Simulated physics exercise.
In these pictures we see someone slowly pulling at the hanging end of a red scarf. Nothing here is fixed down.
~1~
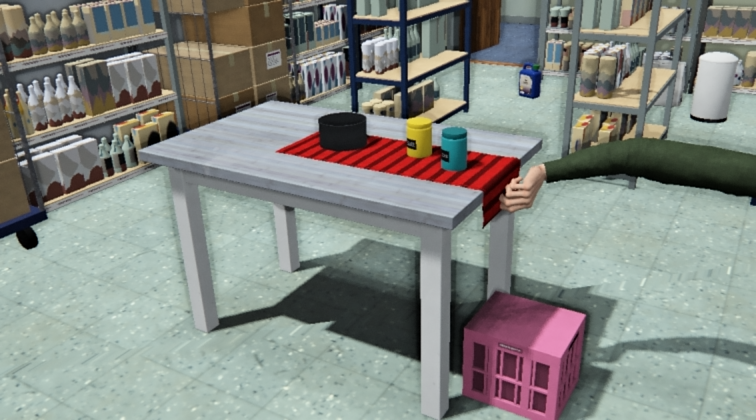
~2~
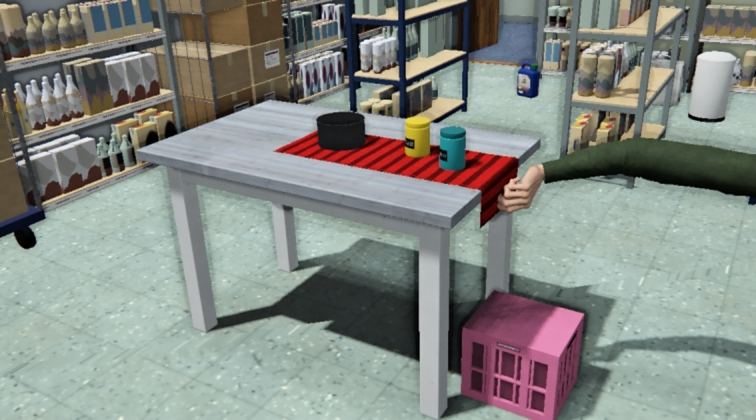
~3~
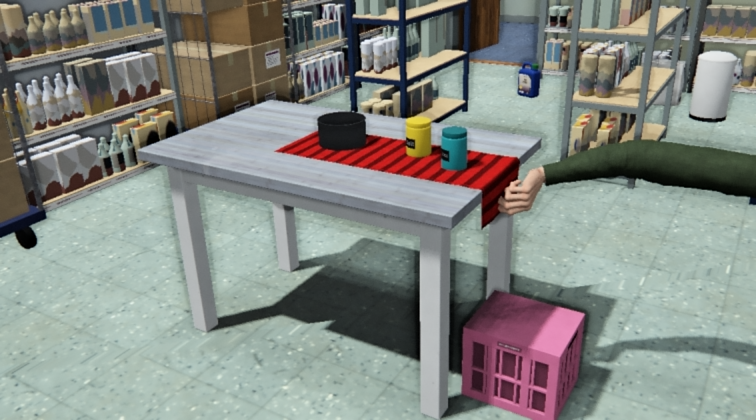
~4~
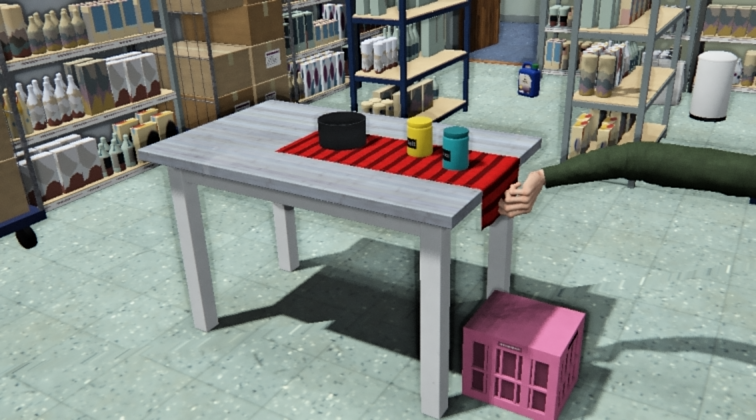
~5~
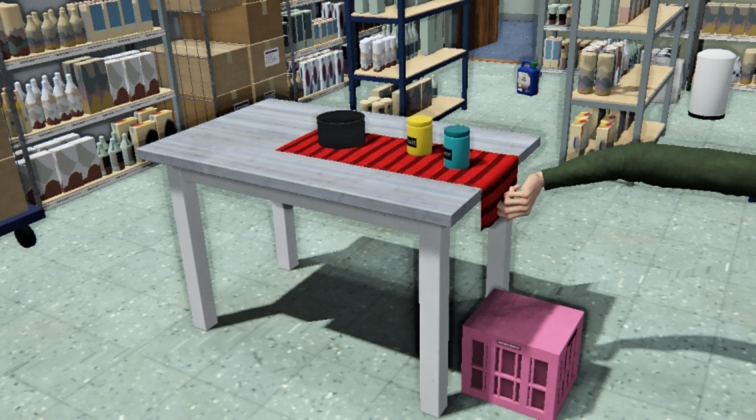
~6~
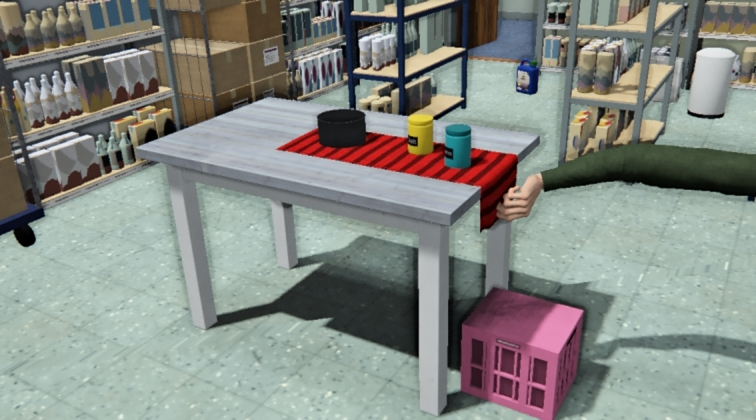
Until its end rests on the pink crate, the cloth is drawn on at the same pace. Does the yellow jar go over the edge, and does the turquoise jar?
Taking them in order, the yellow jar goes over, the turquoise jar goes over.
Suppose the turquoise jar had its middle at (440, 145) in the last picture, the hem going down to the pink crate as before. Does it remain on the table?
Outcome: Off.
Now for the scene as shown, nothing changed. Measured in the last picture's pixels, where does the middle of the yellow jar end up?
I'd put its resting spot close to pixel (566, 281).
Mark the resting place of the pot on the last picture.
Look around pixel (430, 143) in the last picture.
Then, 0.54 s later than the last view, hem going down; yellow jar carried along near (444, 138); turquoise jar carried along near (484, 150).
Then, 1.26 s later than the last view, hem going down; yellow jar carried along near (481, 144); turquoise jar down below near (533, 294).
Then, 1.96 s later than the last view, hem on the crate; yellow jar over the edge; turquoise jar down below near (533, 294).
Finally, hem on the crate; yellow jar down below near (566, 281); turquoise jar down below near (533, 294). The yellow jar is carried off the end and the turquoise jar falls off.
